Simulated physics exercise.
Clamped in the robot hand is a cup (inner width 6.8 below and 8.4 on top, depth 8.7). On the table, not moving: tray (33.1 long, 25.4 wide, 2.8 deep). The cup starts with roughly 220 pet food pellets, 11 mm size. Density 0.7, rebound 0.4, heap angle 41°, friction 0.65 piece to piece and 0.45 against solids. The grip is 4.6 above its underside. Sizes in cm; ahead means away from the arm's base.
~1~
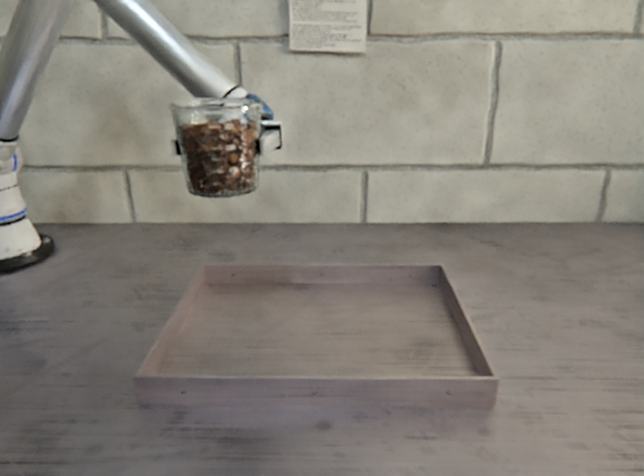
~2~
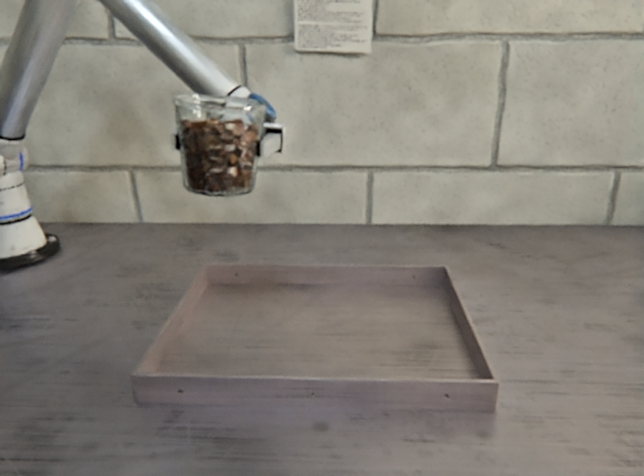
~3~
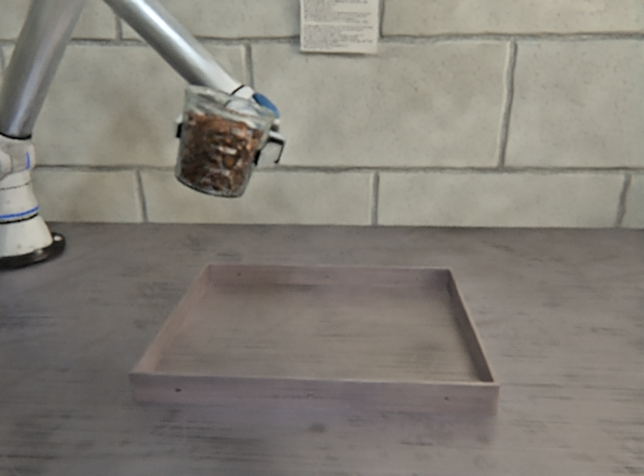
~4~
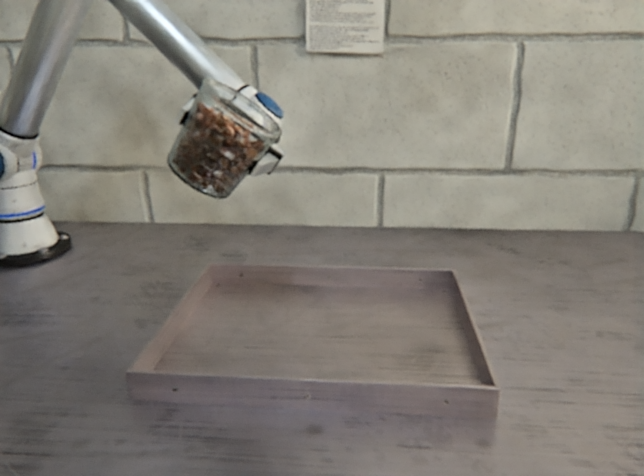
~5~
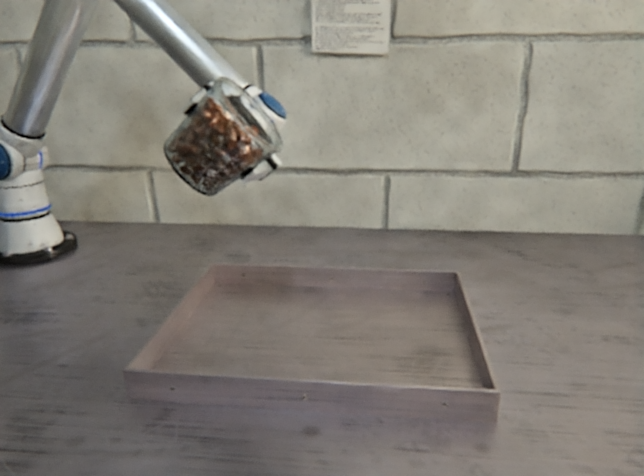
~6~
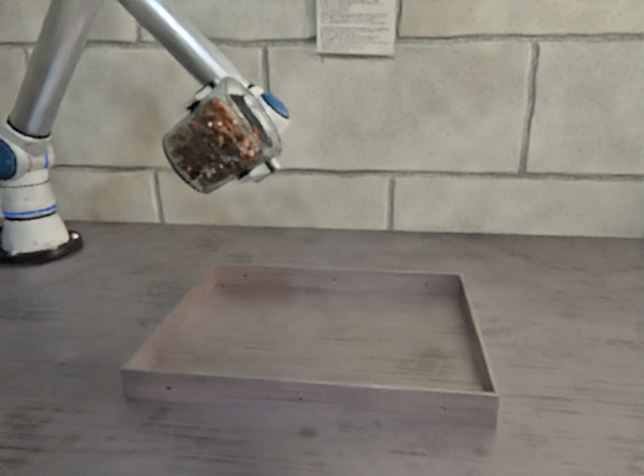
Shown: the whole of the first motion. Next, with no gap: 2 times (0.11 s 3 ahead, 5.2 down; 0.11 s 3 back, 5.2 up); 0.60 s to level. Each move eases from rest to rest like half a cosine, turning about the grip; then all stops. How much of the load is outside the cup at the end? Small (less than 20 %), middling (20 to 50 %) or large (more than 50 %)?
Share outside the cup: Small (less than 20 %).
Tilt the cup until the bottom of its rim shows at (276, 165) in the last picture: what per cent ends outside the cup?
Some 20 per cent.
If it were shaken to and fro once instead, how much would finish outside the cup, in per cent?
It would be near 5 per cent.
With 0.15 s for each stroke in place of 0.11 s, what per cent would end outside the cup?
It would be near 0 per cent.
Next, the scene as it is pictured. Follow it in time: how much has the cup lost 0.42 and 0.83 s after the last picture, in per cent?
In turn: 5, 10.
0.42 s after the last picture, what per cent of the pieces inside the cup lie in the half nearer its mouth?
Some 45 per cent.
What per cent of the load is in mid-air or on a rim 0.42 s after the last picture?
Roughly 5 per cent.
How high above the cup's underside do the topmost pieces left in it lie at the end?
About 8.5 cm.
Then, 0.42 s on, tilted 56° forward, highest piece 24 above the table; 207 in the cup, 4 in the tray, 11 in flight or on a rim.
Then, 0.83 s on, tilted 15° forward, highest piece 25 above the table; 201 in the cup, 20 in the tray, 1 on the table or floor.
Then, 1.24 s on, level, highest piece 26 above the table; 201 in the cup, 20 in the tray, 1 on the table or floor.
Then, 2.29 s on, level, highest piece 26 above the table; 201 in the cup, 20 in the tray, 1 on the table or floor.
In the end, 201 in the cup, 20 in the tray, 1 on the table or floor. That is 9 % outside the cup.
